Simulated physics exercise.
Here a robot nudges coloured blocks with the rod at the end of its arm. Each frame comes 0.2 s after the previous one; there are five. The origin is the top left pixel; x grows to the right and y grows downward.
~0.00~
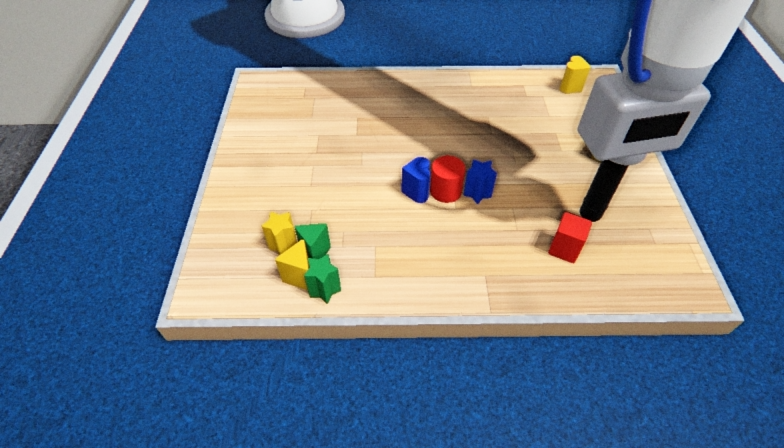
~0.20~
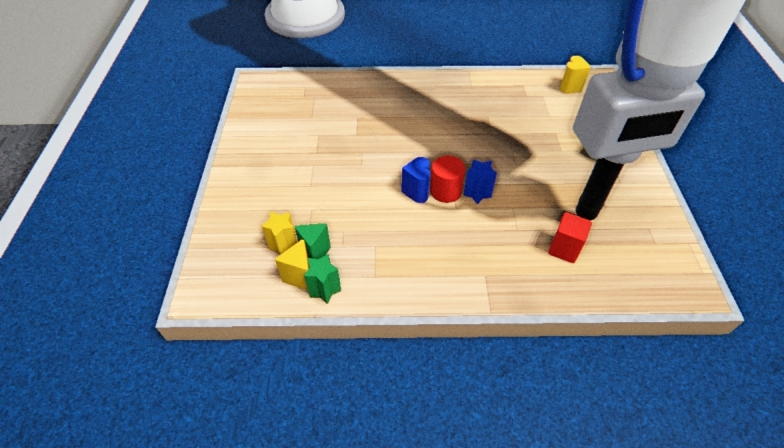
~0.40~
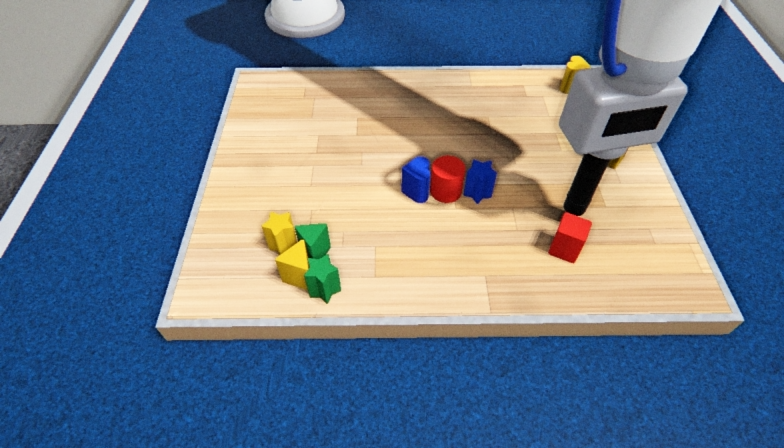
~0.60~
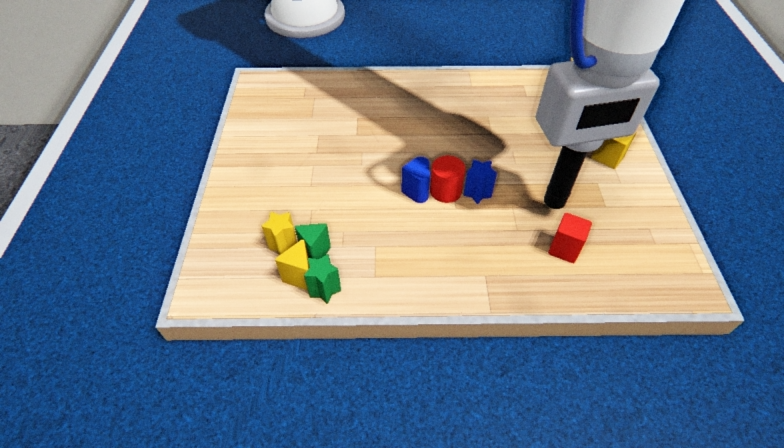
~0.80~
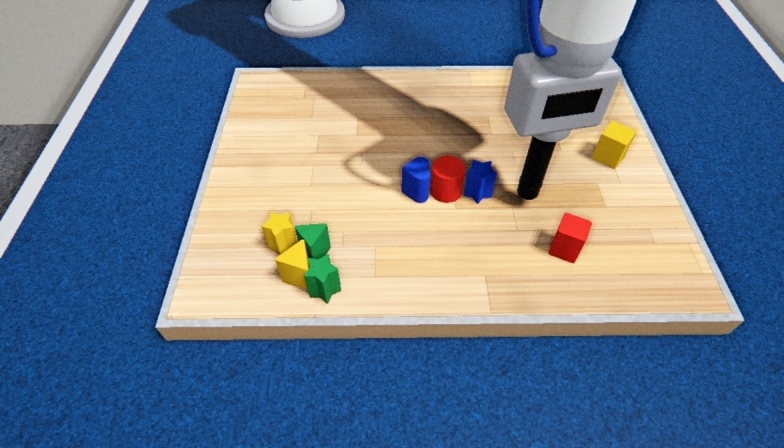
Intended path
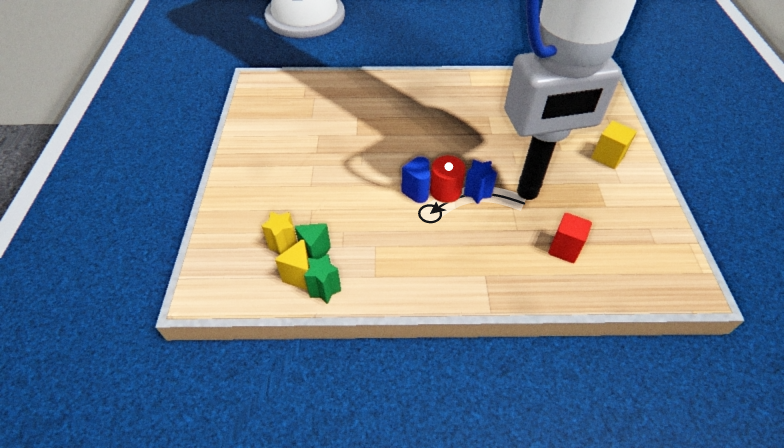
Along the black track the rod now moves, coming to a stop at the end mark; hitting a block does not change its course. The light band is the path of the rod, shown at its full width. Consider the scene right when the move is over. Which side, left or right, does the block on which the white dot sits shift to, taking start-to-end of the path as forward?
The block on which the white dot sits is shifted sideways to the right, facing along the path from start to end.
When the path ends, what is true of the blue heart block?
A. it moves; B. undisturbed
(A)
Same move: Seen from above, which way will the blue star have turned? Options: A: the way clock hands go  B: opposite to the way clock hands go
A (the way clock hands go)
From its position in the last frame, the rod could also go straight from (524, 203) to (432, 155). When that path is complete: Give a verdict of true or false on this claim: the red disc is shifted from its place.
That claim is true.
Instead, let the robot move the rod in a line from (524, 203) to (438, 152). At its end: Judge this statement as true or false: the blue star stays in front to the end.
The claim does not hold.
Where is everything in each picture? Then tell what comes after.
In the first frame, rod's lower end at (590, 214); blue heart block at (418, 167); red disc at (449, 167); blue star at (482, 168); red square piece at (575, 226).
In the second frame, rod at (586, 213); blocks still.
In the third frame, rod at (574, 209); blocks still.
In the fourth frame, rod at (554, 202); blocks still.
In the fifth frame, rod at (527, 193); blue heart block at (418, 167); red disc at (449, 167); blue star at (482, 168); red square piece at (575, 226).
Drawn move, from (524, 203) over (490, 194) and (457, 198) to (430, 214); the dot is on the red disc.
On the path given first. One third of the way, rod at (492, 184); blue heart block at (412, 167); red disc at (439, 165); blue star at (471, 167).
Two thirds of the way, rod at (459, 187); blue heart block at (386, 165), turned 20° anticlockwise; red disc at (411, 158); blue star at (441, 166), turned 40° clockwise.
At the end, rod at (431, 203); blue heart block at (384, 165), turned 25° anticlockwise; red disc at (409, 156); blue star at (434, 167), turned 80° clockwise; red square piece still.
